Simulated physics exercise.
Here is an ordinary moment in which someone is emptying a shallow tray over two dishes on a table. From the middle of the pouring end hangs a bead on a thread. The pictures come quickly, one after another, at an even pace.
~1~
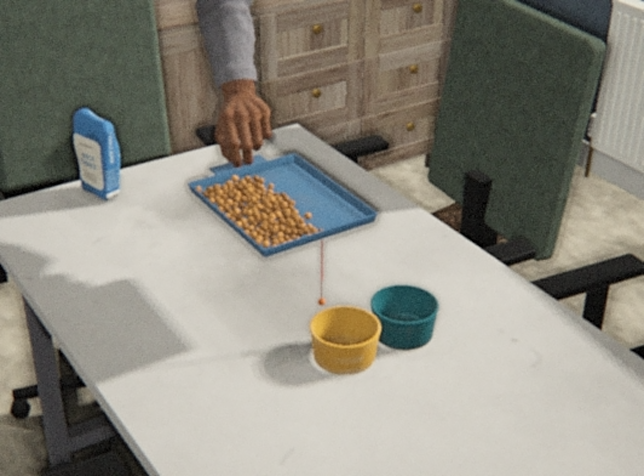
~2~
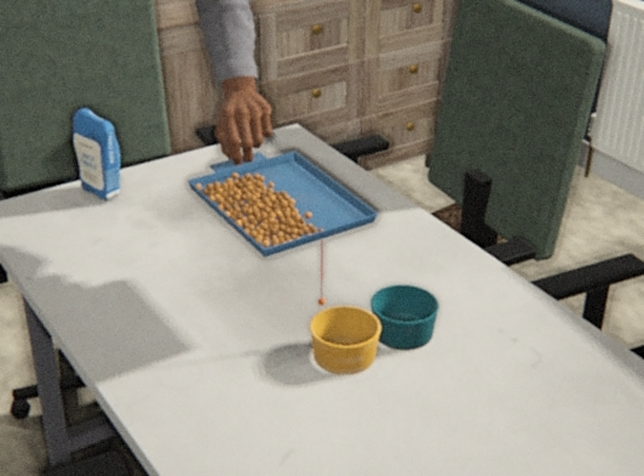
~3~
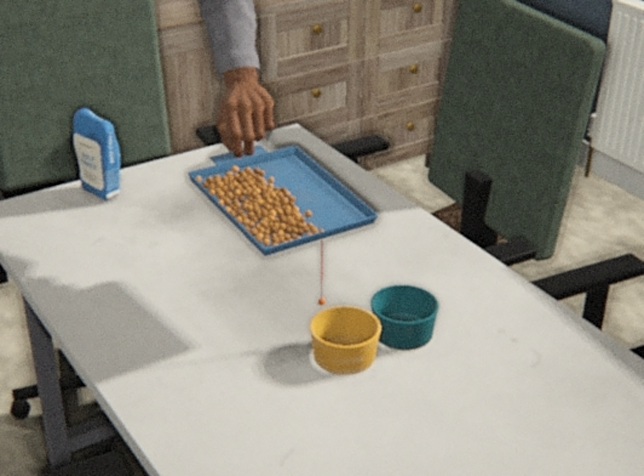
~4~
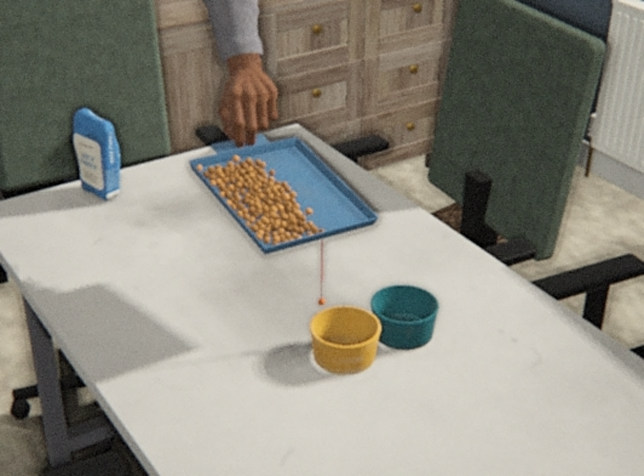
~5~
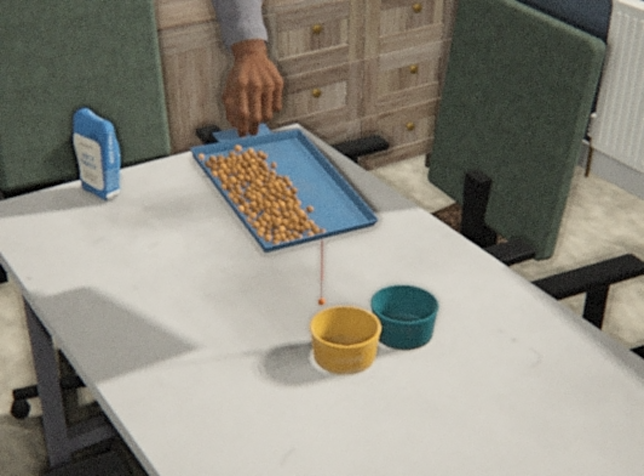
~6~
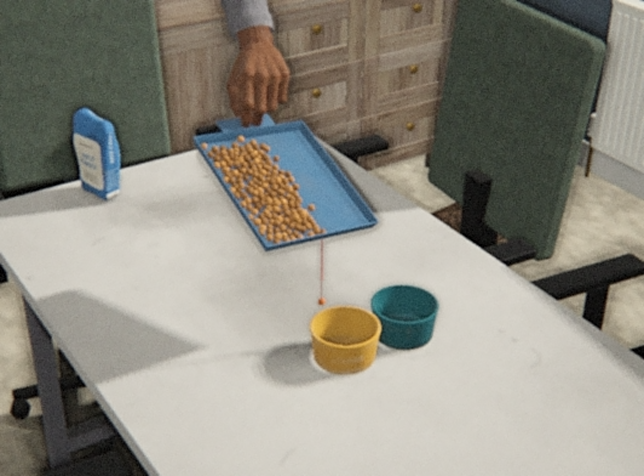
A hand slowly raises the handle end of a blue tray of chickpeas above two bowls.
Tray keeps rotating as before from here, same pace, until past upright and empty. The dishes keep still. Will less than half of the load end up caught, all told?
No, the greater share is caught.
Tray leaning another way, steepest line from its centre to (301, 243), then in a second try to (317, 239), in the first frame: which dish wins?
Leftward dish at the first place, Leftward dish at the second.
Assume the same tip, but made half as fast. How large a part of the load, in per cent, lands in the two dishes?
Result: About 80 per cent.
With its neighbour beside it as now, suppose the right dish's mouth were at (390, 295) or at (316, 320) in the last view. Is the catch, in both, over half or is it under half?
At the first place the larger part, at the second under half.
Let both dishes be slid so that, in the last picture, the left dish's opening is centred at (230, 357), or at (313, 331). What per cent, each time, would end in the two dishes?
Trial 1 0%, trial 2 80%.
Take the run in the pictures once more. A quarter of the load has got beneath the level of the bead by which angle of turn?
I'd say close to 85 degrees.
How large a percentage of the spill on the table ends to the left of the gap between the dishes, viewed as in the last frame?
Near 80 %.
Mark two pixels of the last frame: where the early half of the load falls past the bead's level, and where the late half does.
Roughly (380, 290) first, then roughly (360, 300).
Shortly afterwards, tray tipped steeply; the bulk on the tray; only a few in the left dish; only a few in the right dish; a little in the air.
Next, tray tipped past a quarter turn; near a quarter on the tray; near a quarter in the left dish; near a third in the right dish; a little outside both; near a quarter in the air.
Some moments later, tray tipped past a quarter turn; near a third in the left dish; near a third in the right dish; near a quarter outside both; only a few in the air.
In the end, tray tipped past a quarter turn; near a third in the left dish; near a third in the right dish; near a quarter outside both; only a few in the air.
